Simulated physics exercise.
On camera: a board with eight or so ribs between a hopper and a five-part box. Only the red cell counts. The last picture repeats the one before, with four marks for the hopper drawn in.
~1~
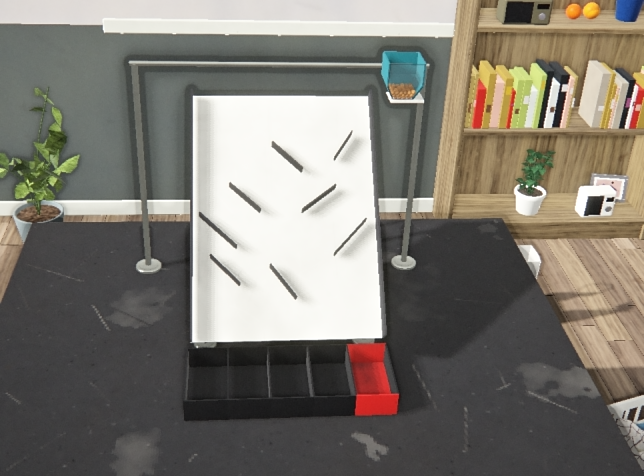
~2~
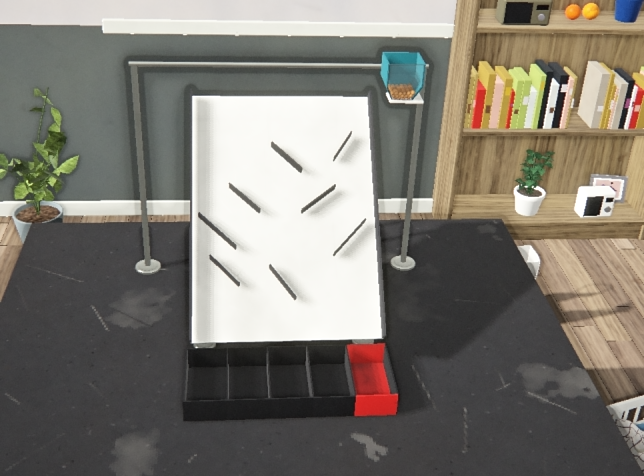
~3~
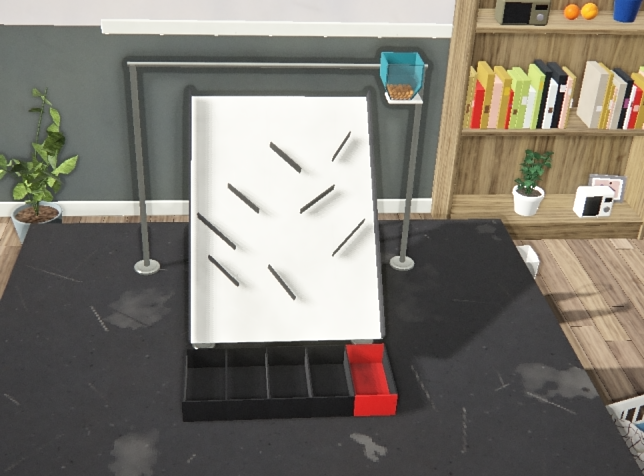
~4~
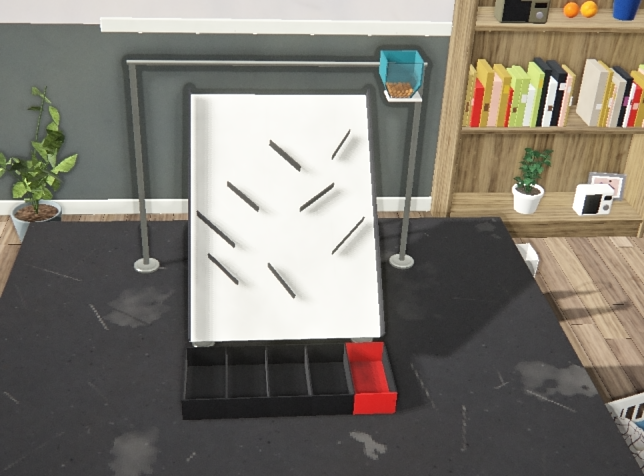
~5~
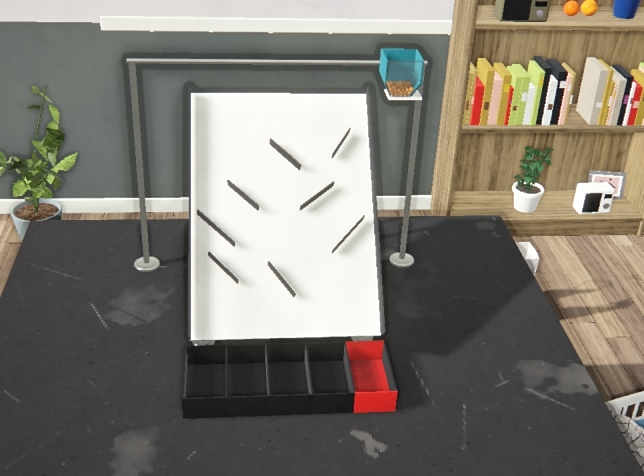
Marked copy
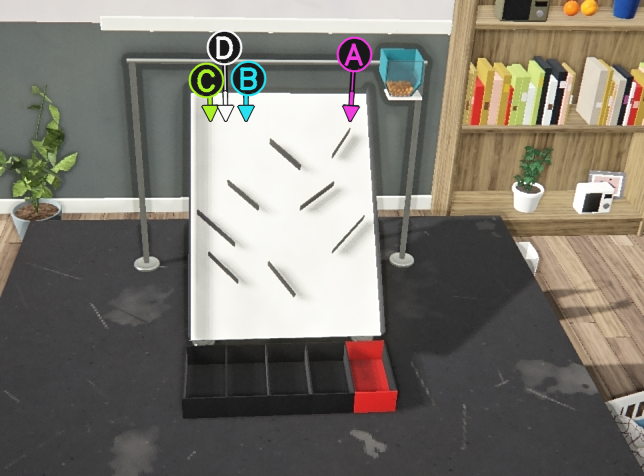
Nothing moves as a blue hopper sits above a white ribbed board and a box.
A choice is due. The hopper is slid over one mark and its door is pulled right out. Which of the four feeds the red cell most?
The answer is mark A.
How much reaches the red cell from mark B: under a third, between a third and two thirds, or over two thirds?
Mark B gives under a third.
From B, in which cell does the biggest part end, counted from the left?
The fourth.
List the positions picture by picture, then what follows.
The first picture shows hopper near (401, 92), roasted chickpeas, door shut.
The second picture shows ribs (272, 141) to (302, 168), (335, 157) to (352, 131), (229, 183) to (260, 209).
The third picture shows ribs (301, 209) to (335, 185), (197, 213) to (235, 246), (334, 253) to (365, 218).
The fourth picture shows ribs (208, 253) to (238, 282), (268, 262) to (295, 296).
The fifth picture shows red cell near (375, 400), number 5 of 5 from the left.
On the marked copy, mark A meets the board at (350, 115); mark B meets the board at (246, 115); mark C meets the board at (210, 115); mark D meets the board at (225, 115).
If A is chosen, close to a third in the red cell, close to two thirds in other cells.
If B is chosen, only a few in the red cell, all but a few in other cells.
If C is chosen, none at all in the red cell, the whole lot in other cells.
If D is chosen, only a few in the red cell, all but a few in other cells.
